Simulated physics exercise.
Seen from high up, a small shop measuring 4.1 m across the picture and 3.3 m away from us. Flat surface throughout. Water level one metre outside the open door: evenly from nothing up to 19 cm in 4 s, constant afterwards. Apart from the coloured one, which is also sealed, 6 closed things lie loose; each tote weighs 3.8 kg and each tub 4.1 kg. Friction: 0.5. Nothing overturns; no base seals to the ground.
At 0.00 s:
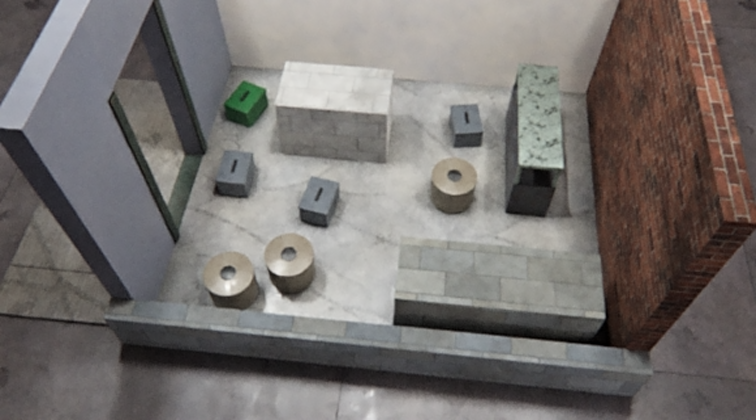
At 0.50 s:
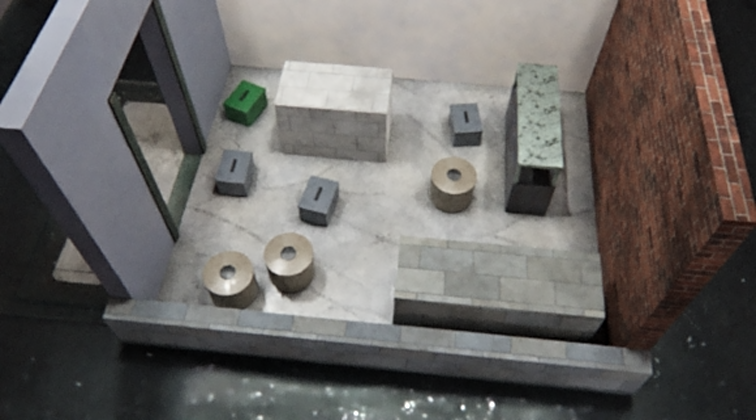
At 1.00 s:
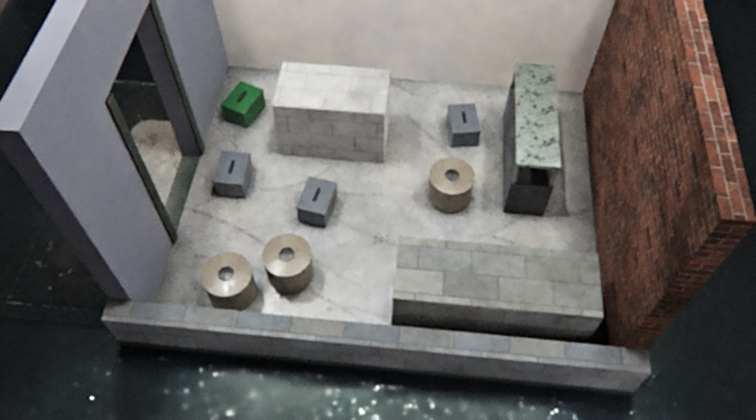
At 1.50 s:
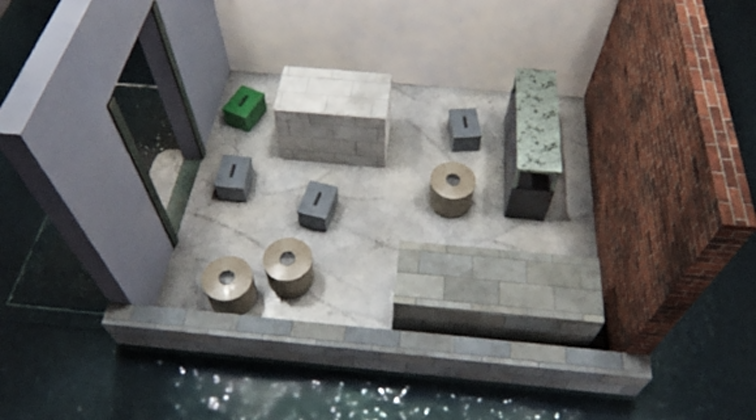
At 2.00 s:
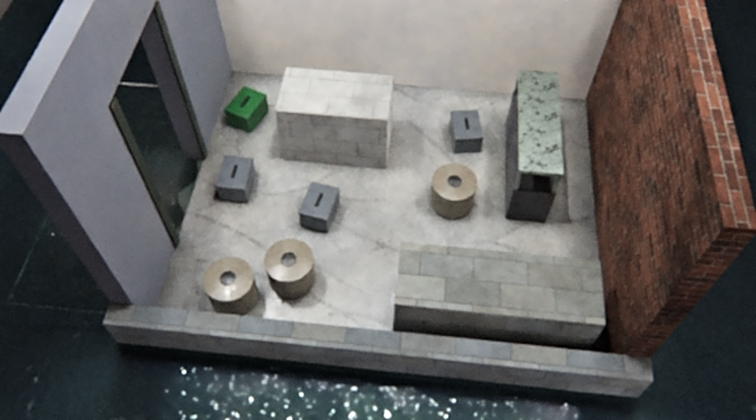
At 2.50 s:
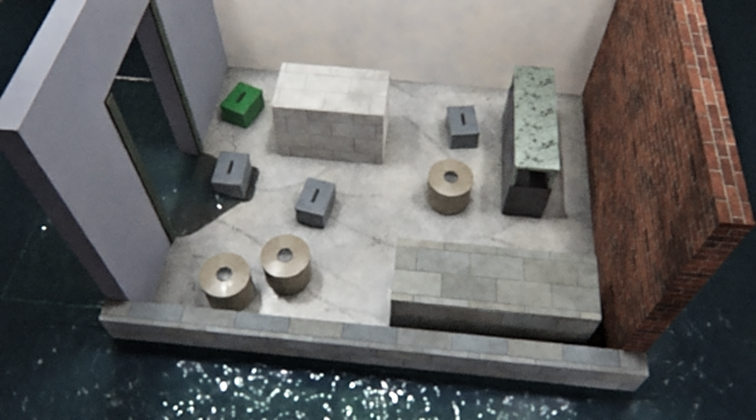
Small shop seen from above, dark water spreading outside and then creeping through the left doorway, the green box and others staying still.
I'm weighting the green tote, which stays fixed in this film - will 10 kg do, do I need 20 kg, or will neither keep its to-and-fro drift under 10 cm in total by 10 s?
10 kg will do.
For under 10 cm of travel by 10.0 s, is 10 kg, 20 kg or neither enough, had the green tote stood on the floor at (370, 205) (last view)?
Looking at the loads, only the heavier keeps it.
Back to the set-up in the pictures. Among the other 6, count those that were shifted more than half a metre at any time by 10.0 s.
That makes 6.
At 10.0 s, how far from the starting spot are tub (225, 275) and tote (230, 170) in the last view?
Respectively 30 and 250 cm.
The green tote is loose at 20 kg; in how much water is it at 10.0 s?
5 cm, roughly.
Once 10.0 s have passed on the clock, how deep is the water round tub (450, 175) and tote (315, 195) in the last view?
Roughly 11 and 13 cm.
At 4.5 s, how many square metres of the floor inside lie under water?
Somewhere about 5.0 m2, give or take.
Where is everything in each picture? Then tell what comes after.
The first picture shows the green tote at (245, 97) rests on the ground; 0.0 m2 under water; 0 of 7 have shifted.
The second picture shows the green tote at (244, 96) rests on the ground; 0.0 m2 under water; 0 of 7 have shifted.
The third picture shows the green tote at (242, 97), on the bottom; 0.0 m2 under water; 0 of 7 have shifted.
The fourth picture shows the green tote at (244, 101), on the bottom; water covers 0.0 m2; 0 of 7 have shifted.
The fifth picture shows the green tote at (245, 102) rests on the ground; 0.0 m2 under water; 0 of 7 have shifted.
The sixth picture shows the green tote at (241, 98) rests on the ground; water covers 0.3 m2; 0 of 7 have shifted.
After 3.5 s the green tote would be 0 cm from its start with 10 kg and 0 cm from its start with 20 kg; 0 cm of water round it then.
After 4.5 s the green tote would be 0 cm from its start with 10 kg and 0 cm from its start with 20 kg; 1 cm of water round it then.
After 7.0 s the green tote would be 0 cm from its start with 10 kg and 0 cm from its start with 20 kg; 4 cm of water round it then.
After 10.0 s the green tote would be 0 cm from its start with 10 kg and 0 cm from its start with 20 kg; 5 cm of water round it then.
